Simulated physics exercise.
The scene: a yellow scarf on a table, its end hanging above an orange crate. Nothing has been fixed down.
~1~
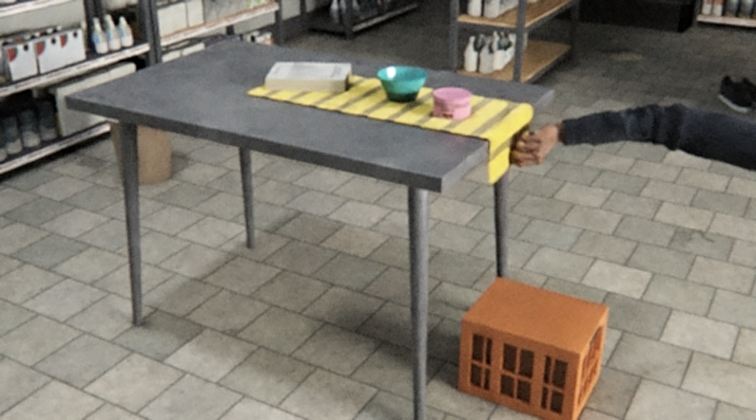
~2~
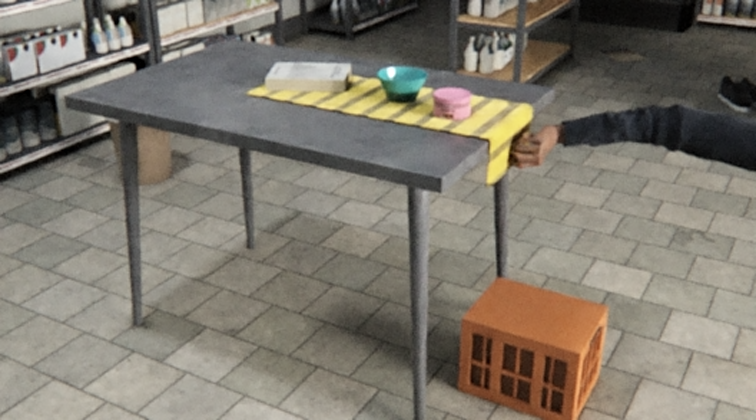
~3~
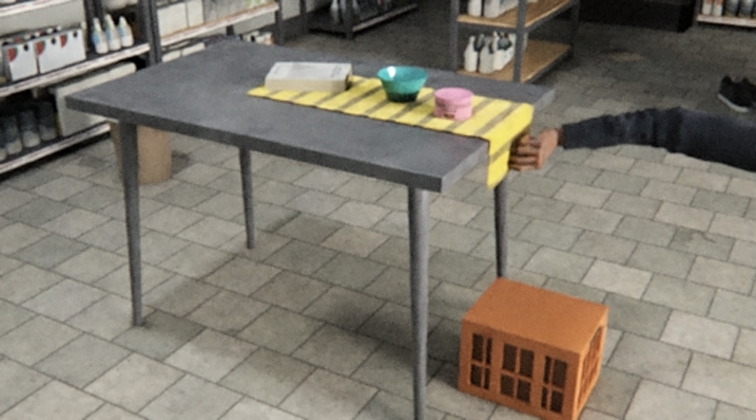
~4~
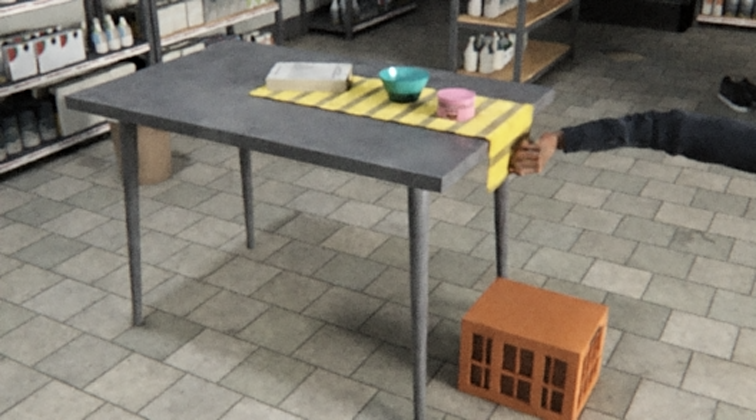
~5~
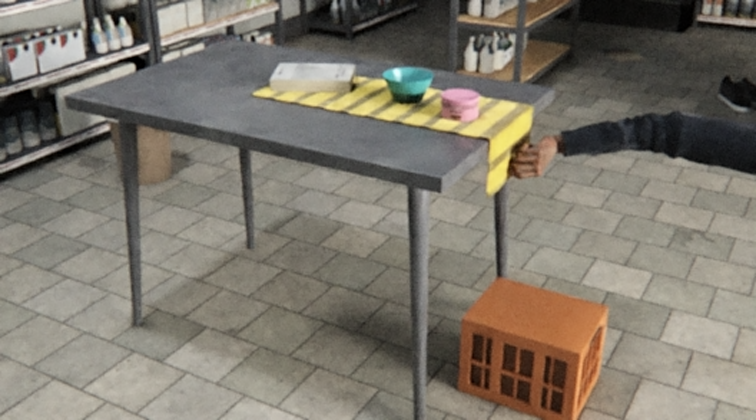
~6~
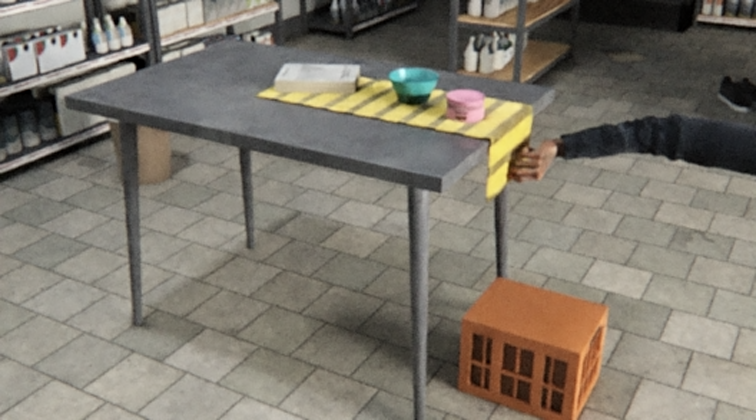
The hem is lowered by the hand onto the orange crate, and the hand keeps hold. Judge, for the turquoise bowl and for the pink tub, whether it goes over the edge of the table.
The turquoise bowl goes over, the pink tub goes over.
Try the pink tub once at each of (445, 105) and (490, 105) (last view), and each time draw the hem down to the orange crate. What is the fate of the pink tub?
First try: It leaves the top; second try: It leaves the top.
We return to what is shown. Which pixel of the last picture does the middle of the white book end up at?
It ends up roughly at (433, 99).
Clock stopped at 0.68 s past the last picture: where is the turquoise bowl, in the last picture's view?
Approximate spot: (453, 95).
Then, 0.68 s on from there, hem going down; bowl carried along near (453, 95); tub carried along near (508, 107).
Then, 1.54 s on from there, hem going down; bowl carried along near (504, 104); tub down below near (611, 307).
In the end, hem on the crate; bowl down below near (552, 278); tub down below near (611, 307). The turquoise bowl is carried off the end and the pink tub falls off.
